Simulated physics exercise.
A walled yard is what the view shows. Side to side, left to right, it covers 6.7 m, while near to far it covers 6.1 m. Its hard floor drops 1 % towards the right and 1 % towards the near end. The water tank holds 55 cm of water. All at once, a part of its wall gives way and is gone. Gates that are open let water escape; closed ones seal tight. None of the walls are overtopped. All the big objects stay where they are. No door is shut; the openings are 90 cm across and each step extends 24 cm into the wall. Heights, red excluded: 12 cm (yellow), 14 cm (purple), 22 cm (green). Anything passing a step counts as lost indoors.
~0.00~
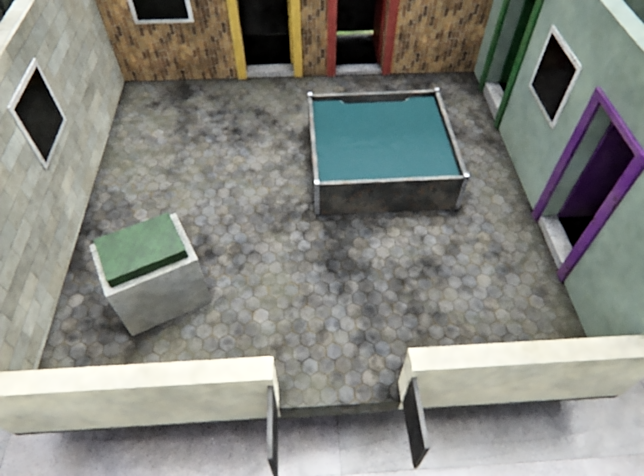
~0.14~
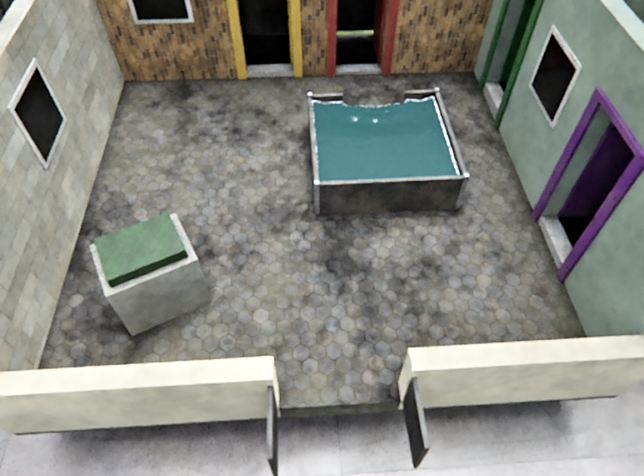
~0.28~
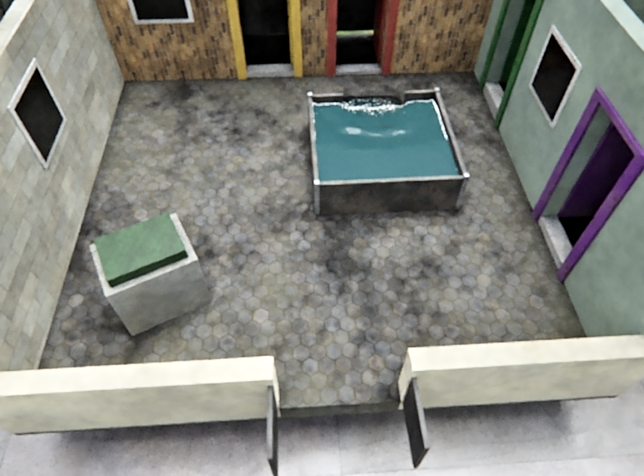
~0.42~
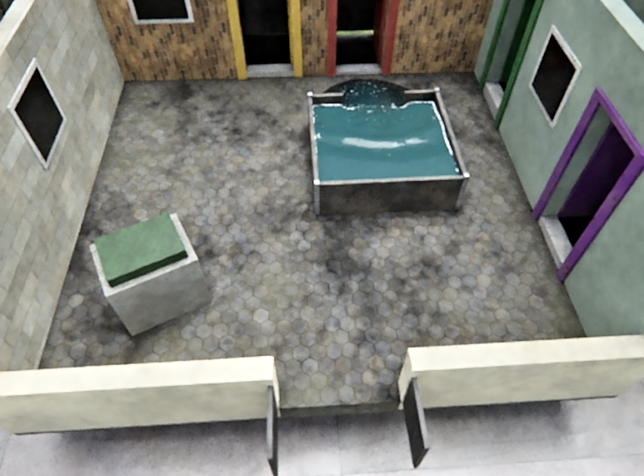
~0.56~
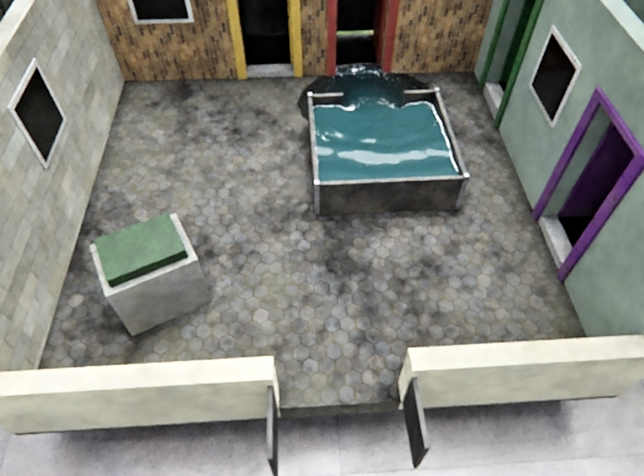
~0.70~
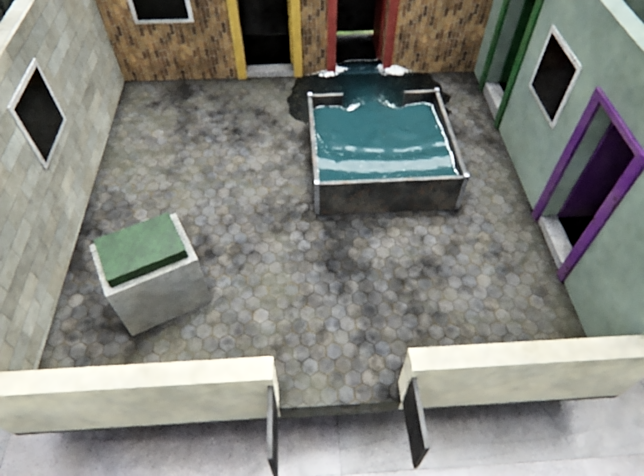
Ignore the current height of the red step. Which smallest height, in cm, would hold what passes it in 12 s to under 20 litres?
It would have to be roughly 30 cm high.
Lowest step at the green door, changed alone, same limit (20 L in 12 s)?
At the green door you'd want roughly 9.0 cm.
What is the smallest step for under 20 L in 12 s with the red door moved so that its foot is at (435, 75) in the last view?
About 14.5 cm.
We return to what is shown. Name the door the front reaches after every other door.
Last in order comes the purple door.
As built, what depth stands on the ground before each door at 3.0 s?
At the yellow door the depth is 8 cm, at purple 0 cm, at green 13 cm and at red 21 cm.
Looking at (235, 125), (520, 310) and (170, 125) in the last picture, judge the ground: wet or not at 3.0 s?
So the three spots come out swamped, spared, swamped, in that order.
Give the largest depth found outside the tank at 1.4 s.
Roughly 27 cm.
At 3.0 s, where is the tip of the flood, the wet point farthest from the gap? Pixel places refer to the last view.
In the last picture, around (124, 86).
After 1.4 s water covers 10 % of the floor, deepest (27 cm) near (370, 115); 19 cm at the red door, 126 litres in over its 7 cm step.
After 3.0 s water covers 30 % of the floor, deepest (22 cm) near (456, 76); 21 cm at the red door, 362 litres in over its 7 cm step.
After 12.0 s water covers 95 % of the floor, deepest (11 cm) near (599, 369); 6 cm at the red door, 546 litres in over its 7 cm step.
At the red door as built, the water arrived by 0.6 s and peaked near 24 cm at 2.2 s.
With a step of 26 cm, 50 litres would have come in within the 12 s; with 35 cm, 2 litres. So under 20 litres takes about 30 cm.
